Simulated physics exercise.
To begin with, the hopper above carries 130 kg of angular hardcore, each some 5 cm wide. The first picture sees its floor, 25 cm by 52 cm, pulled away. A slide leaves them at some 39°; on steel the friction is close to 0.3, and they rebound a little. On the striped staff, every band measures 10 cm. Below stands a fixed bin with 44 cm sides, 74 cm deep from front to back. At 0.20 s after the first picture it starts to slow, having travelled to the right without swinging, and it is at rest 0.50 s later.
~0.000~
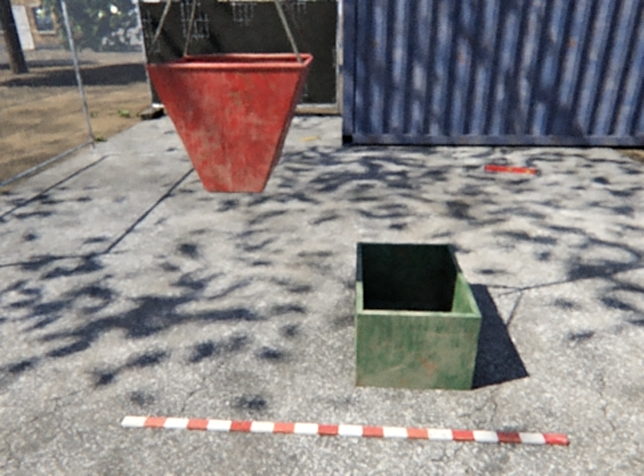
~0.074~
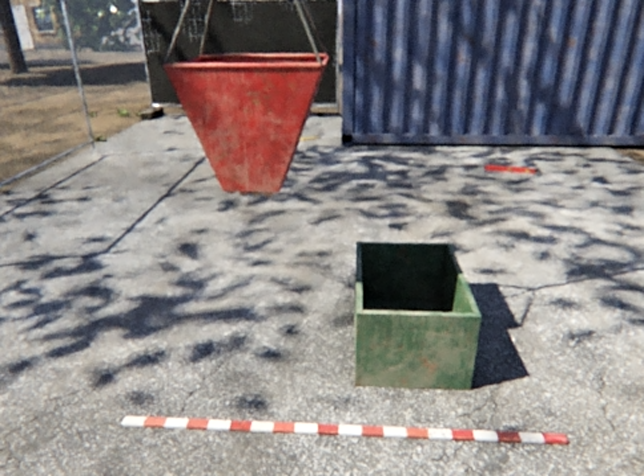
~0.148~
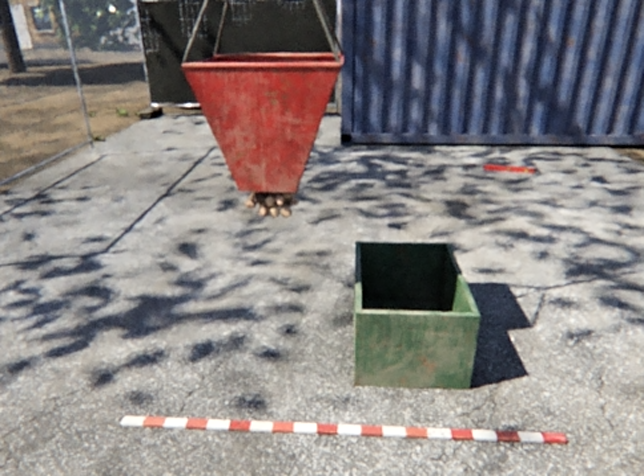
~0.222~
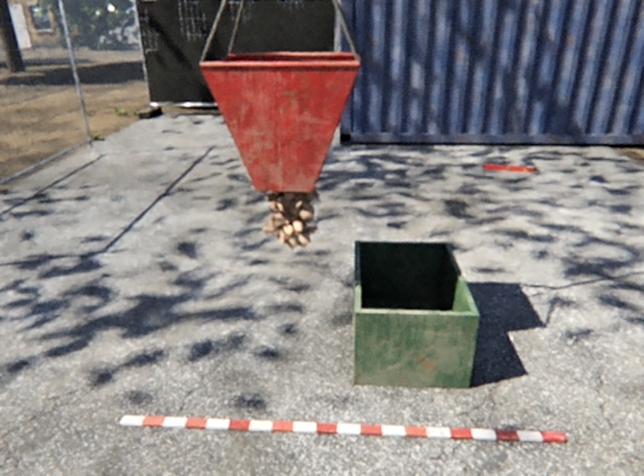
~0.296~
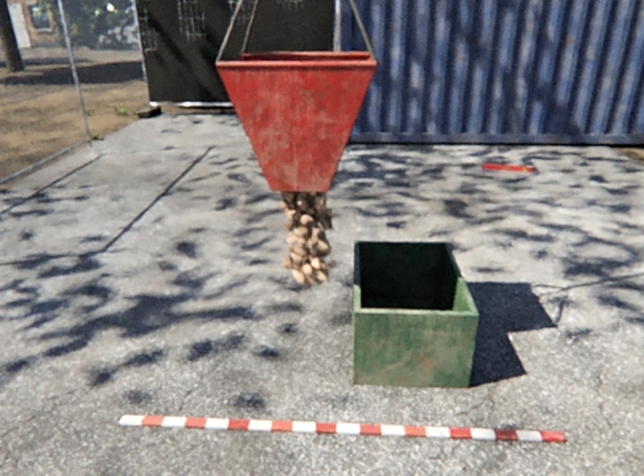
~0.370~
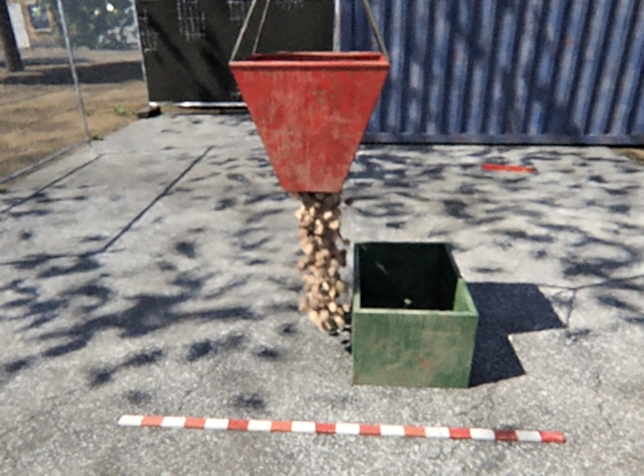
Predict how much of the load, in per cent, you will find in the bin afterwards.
About 16 per cent of the load.
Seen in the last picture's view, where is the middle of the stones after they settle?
(324, 327).
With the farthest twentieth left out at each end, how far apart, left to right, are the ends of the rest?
I'd say close to 100 cm, left to right.
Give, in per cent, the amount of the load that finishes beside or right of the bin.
Approx 0 % of the load.
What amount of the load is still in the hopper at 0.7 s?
Roughly 15 percent, give or take.
After 0.7 s, 16 % in the hopper, 74 % falling or lying left of the bin, 10 % falling or lying in the bin; the stones farthest right are at (415, 320).
After 1.1 s, 0 % in the hopper, 84 % falling or lying left of the bin, 16 % falling or lying in the bin; the stones farthest right are at (443, 324).
After 1.7 s, 0 % in the hopper, 83 % falling or lying left of the bin, 16 % falling or lying in the bin, 1 % falling or lying beside or right of the bin; the stones farthest right are at (443, 325).
After 2.6 s, 0 % in the hopper, 83 % falling or lying left of the bin, 16 % falling or lying in the bin, 1 % falling or lying beside or right of the bin; the stones farthest right are at (443, 325).
After 4.5 s, 0 % in the hopper, 83 % left of the bin, 16 % in the bin, 1 % beside or right of the bin; the stones farthest right are at (443, 325).
